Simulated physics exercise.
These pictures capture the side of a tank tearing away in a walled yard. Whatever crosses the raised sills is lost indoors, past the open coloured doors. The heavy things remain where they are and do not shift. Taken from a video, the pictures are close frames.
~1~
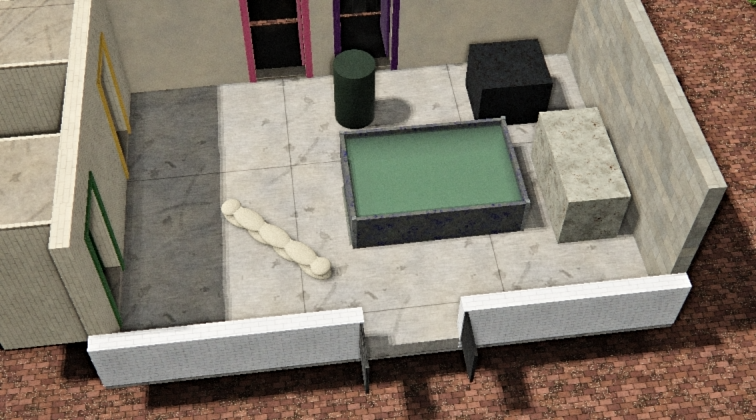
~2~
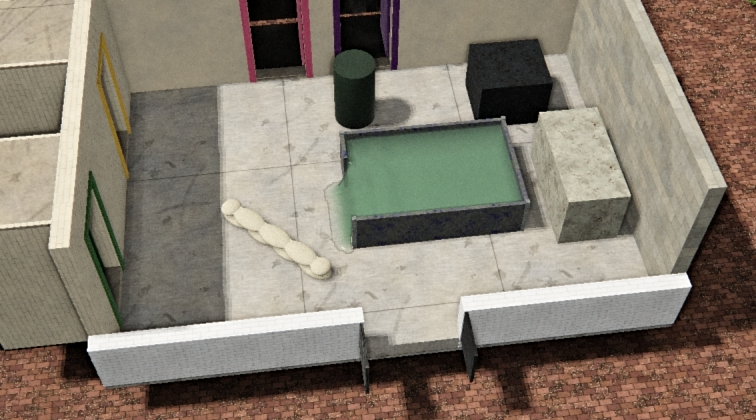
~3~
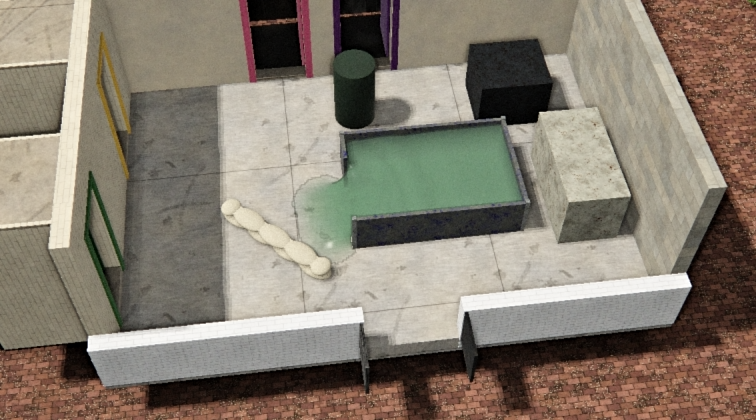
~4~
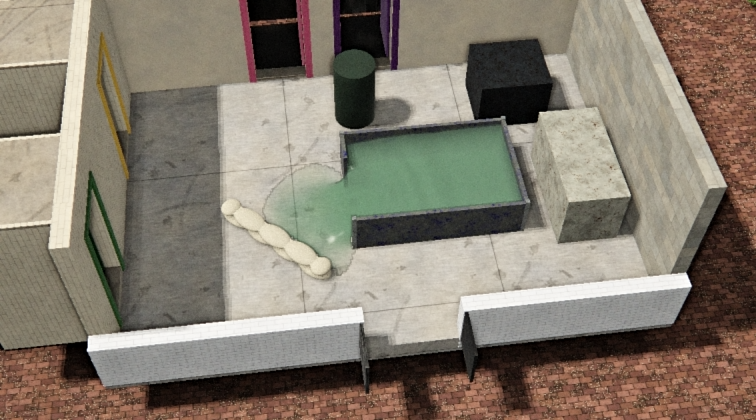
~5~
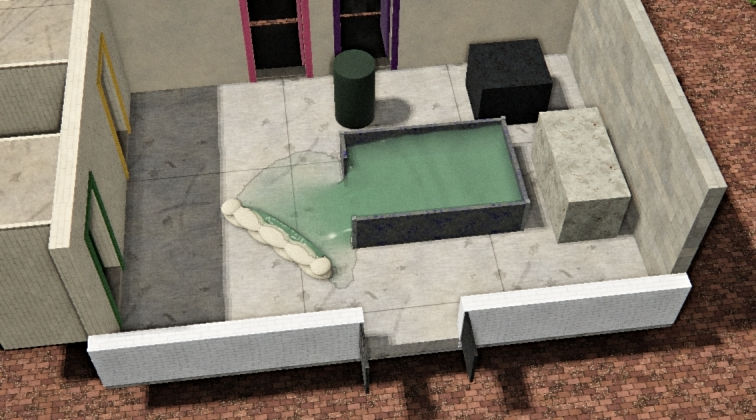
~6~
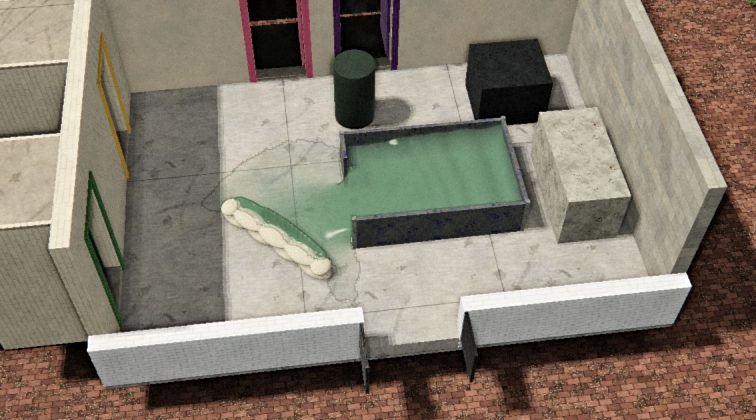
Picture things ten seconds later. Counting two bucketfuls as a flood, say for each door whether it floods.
Door by door: Pink door - flooded; yellow door - flooded; purple door - not flooded; green door - not flooded.
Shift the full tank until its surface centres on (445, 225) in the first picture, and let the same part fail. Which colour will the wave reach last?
The purple one.
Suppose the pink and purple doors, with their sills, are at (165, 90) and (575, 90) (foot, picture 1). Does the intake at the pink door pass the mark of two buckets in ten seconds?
Well, pink tops the mark in the end.
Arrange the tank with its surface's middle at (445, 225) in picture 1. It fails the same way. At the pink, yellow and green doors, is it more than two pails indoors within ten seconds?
Result: Pink door tops the limit, yellow door tops the limit, green door tops the limit.
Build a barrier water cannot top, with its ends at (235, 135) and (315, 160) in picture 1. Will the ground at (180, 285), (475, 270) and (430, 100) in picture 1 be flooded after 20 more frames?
In order: Soaked, soaked, untouched.
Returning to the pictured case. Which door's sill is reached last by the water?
That is the purple door.
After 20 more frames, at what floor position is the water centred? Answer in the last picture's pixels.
I'd say around (309, 186).
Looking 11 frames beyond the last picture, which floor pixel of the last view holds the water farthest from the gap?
At roughly (132, 94).
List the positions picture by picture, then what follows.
The first picture shows the tank at (432, 170) is whole and still.
In the second picture, water pours out at (352, 205) and has run to (334, 186).
In the third picture, the front is at (305, 189), out from the gap at (352, 208).
In the fourth picture, water pours out at (352, 208) and has run to (269, 207).
In the fifth picture, water pours out at (352, 208) and has run to (239, 202).
In the sixth picture, the front is at (209, 202), out from the gap at (352, 208).
A moment on, water covers 25 % of the floor; the pink door not reached, the yellow door not reached, the purple door not reached, the green door not reached.
Next, water covers 50 % of the floor; the pink door not reached, the yellow door under two buckets in, the purple door not reached, the green door not reached.
Then, water covers 55 % of the floor; the pink door under two buckets in, the yellow door over two buckets in, the purple door not reached, the green door wet at the sill, nothing in.
Later, water covers 75 % of the floor; the pink door over two buckets in, the yellow door far over two buckets in, the purple door wet at the sill, nothing in, the green door wet at the sill, nothing in.
In the end, water covers 95 % of the floor; the pink door over two buckets in, the yellow door far over two buckets in, the purple door wet at the sill, nothing in, the green door wet at the sill, nothing in.
